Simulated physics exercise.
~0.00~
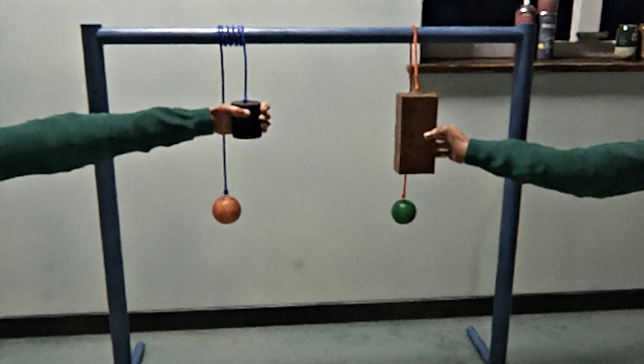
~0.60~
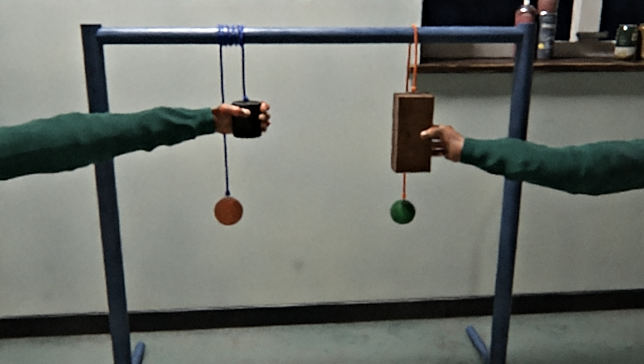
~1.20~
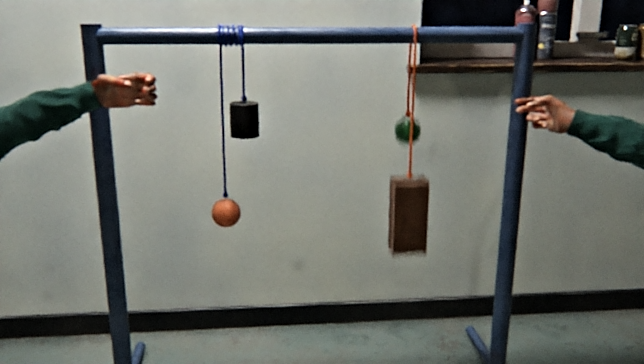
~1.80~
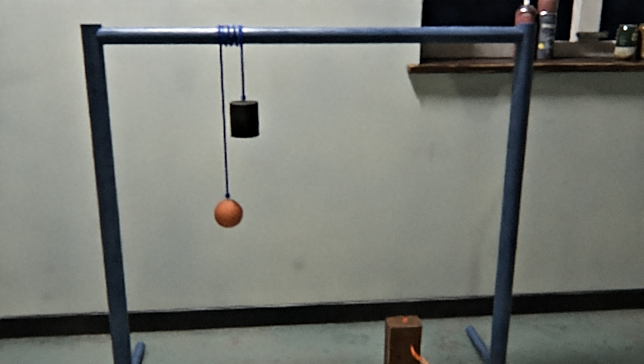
A brick on an orange cord dropped to the floor when two hands let go, pulling its green ball up and the cord off the rail, while a dark cylinder on a blue cord, wrapped around the rail, stayed hanging with its orange ball.
